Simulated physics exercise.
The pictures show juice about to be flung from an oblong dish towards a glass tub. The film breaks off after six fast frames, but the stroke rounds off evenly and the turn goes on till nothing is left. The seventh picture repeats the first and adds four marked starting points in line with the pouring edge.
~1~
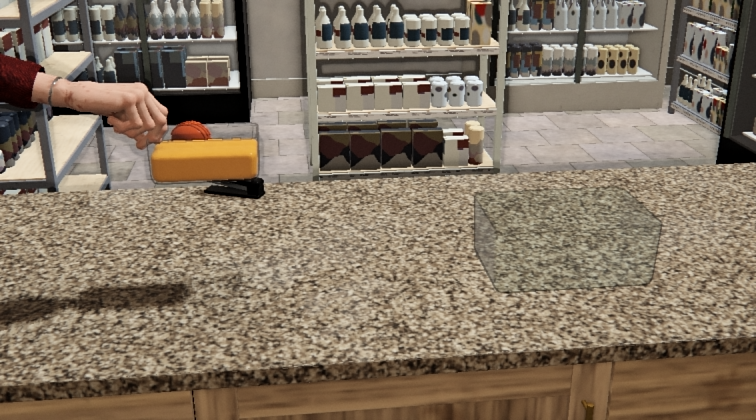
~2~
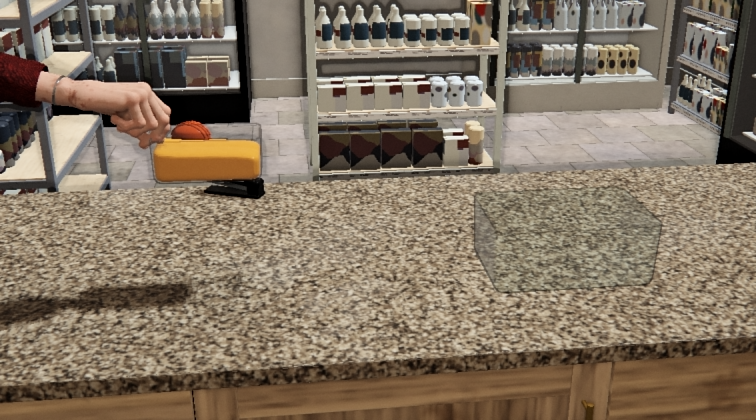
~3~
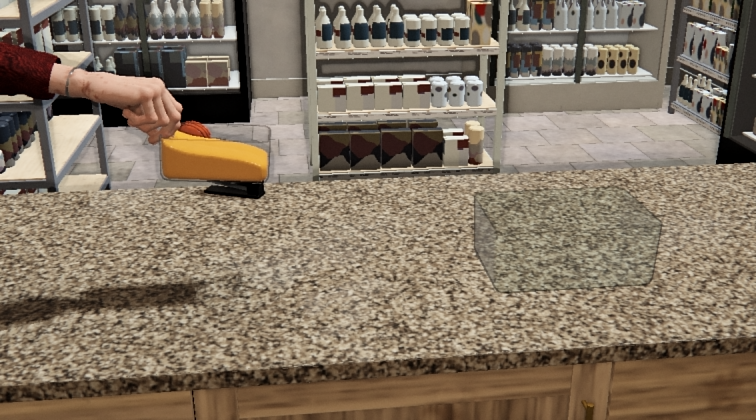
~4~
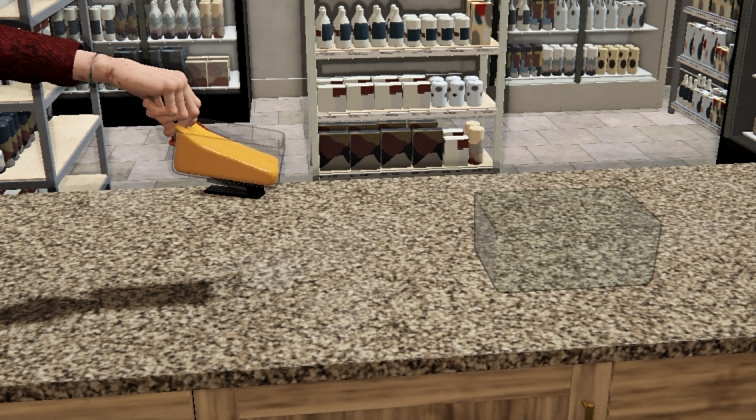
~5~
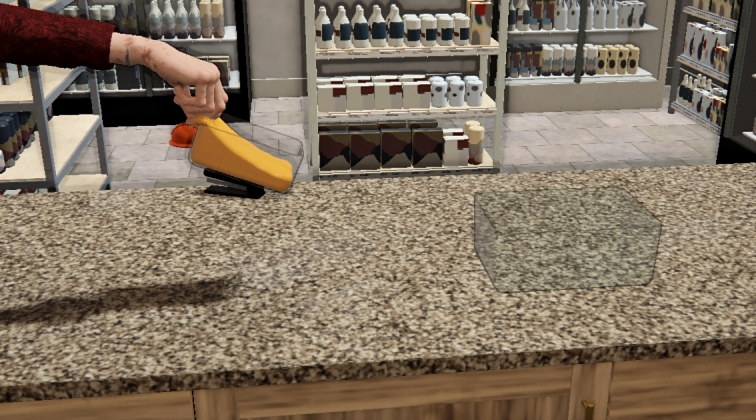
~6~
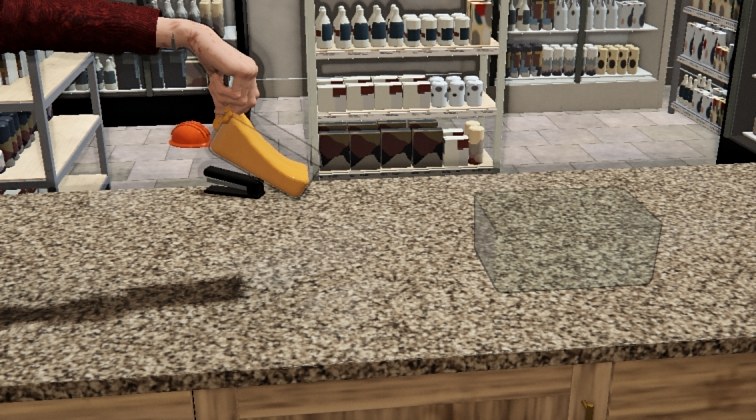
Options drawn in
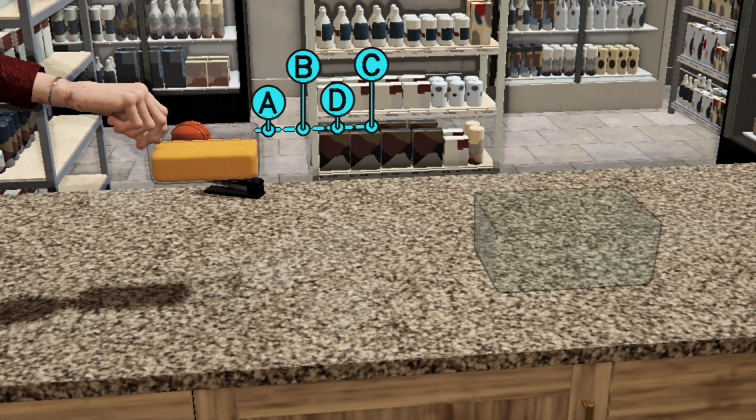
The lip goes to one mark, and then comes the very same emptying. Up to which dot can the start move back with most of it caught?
B will do.
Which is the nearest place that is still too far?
The answer is A.
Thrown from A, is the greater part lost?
Yes, that goes wrong.
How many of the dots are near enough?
Three of them.
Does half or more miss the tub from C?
No.
In cyan, A at (268, 130); B at (303, 128); C at (371, 126); D at (337, 127).
If A is chosen, about 22 % lands in the tub, 69 % falls short and 8 % goes beside or beyond.
If B is chosen, about 71 % lands in the tub, 21 % falls short and 8 % goes beside or beyond.
If C is chosen, about 90 % lands in the tub, 6 % falls short and 5 % goes beside or beyond.
If D is chosen, about 77 % lands in the tub, 8 % falls short and 16 % goes beside or beyond.
